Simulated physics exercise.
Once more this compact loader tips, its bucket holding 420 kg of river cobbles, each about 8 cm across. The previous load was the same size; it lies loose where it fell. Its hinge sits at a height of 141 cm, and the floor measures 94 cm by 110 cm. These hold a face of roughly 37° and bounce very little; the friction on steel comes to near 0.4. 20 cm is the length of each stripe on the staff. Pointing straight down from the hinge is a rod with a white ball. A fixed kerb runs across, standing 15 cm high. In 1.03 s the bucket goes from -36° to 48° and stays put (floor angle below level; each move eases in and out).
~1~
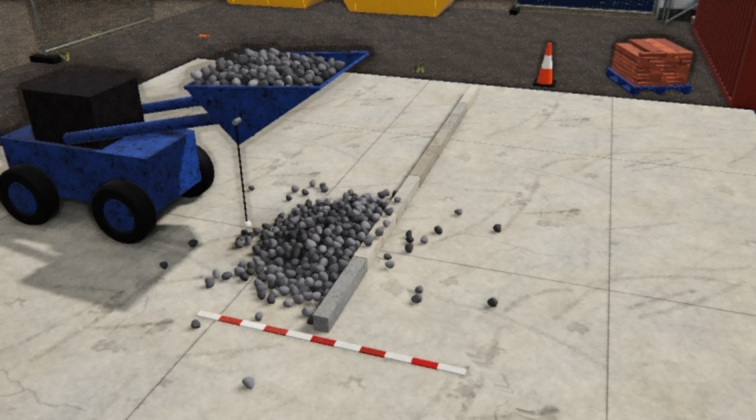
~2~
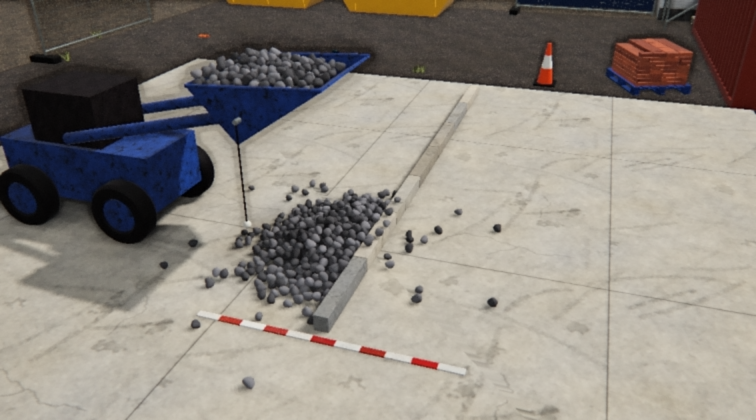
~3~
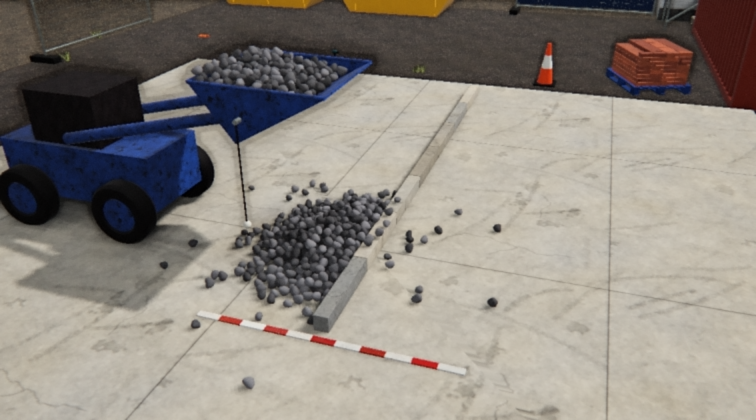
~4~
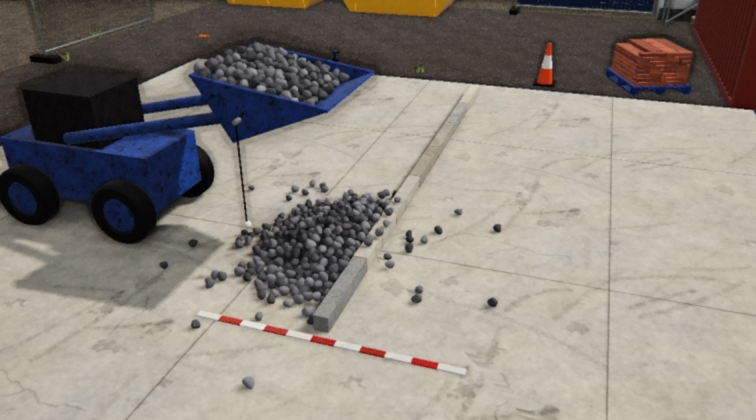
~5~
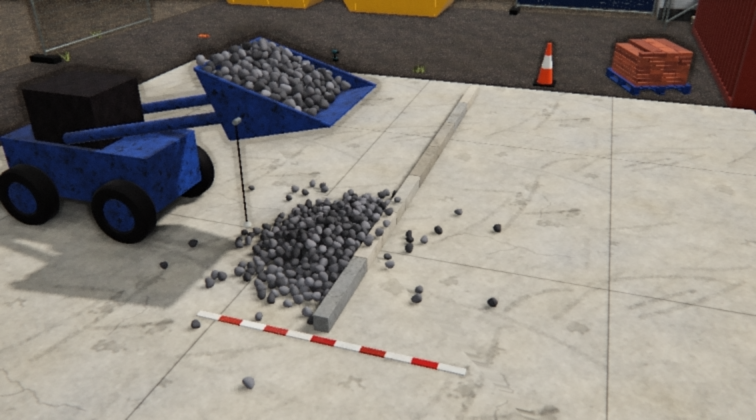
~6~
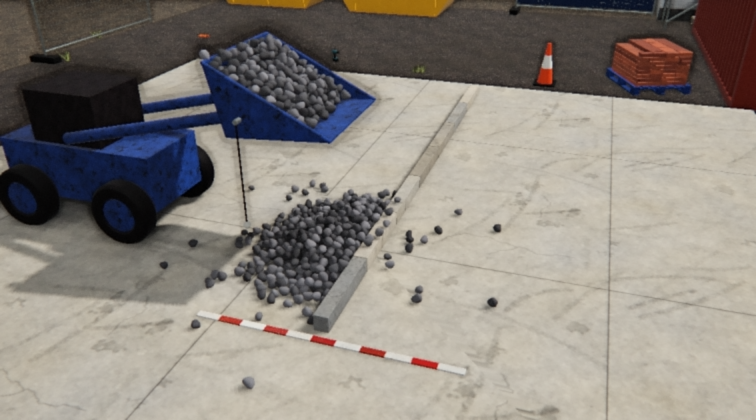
A blue loader stood still beside a loose heap of grey stones by a kerb, while its raised bucket, full of similar stones, slowly tilted forward, its front lip dipping lower.
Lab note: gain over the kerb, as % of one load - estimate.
Gain: About 54 %.
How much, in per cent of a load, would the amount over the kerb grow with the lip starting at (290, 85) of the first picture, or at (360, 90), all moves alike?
Case one about 20 %, case two about 90 %.
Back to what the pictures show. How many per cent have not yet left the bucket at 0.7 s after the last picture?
Held: Around 45 % of the load.
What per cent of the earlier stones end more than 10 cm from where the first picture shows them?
10 per cent.
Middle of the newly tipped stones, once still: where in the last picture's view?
Roughly pixel (381, 249) in the last view.
Then, 0.3 s after the last picture the floor is at 35°; in per cent of one load, 99 in the bucket, 99 on this side of the kerb, 2 over the kerb; the foremost stones are at (445, 253).
Then, 0.7 s after the last picture the floor is at 48°; in per cent of one load, 43 in the bucket, 154 on this side of the kerb, 3 over the kerb; the foremost stones are at (445, 253).
Then, 1.0 s after the last picture the floor is at 48°; in per cent of one load, 0 in the bucket, 164 on this side of the kerb, 37 over the kerb; the foremost stones are at (482, 257).
Then, 3.6 s after the last picture the floor is at 48°; in per cent of one load, 0 in the bucket, 144 on this side of the kerb, 57 over the kerb; the foremost stones are at (652, 288). Net gain over the kerb, 54.
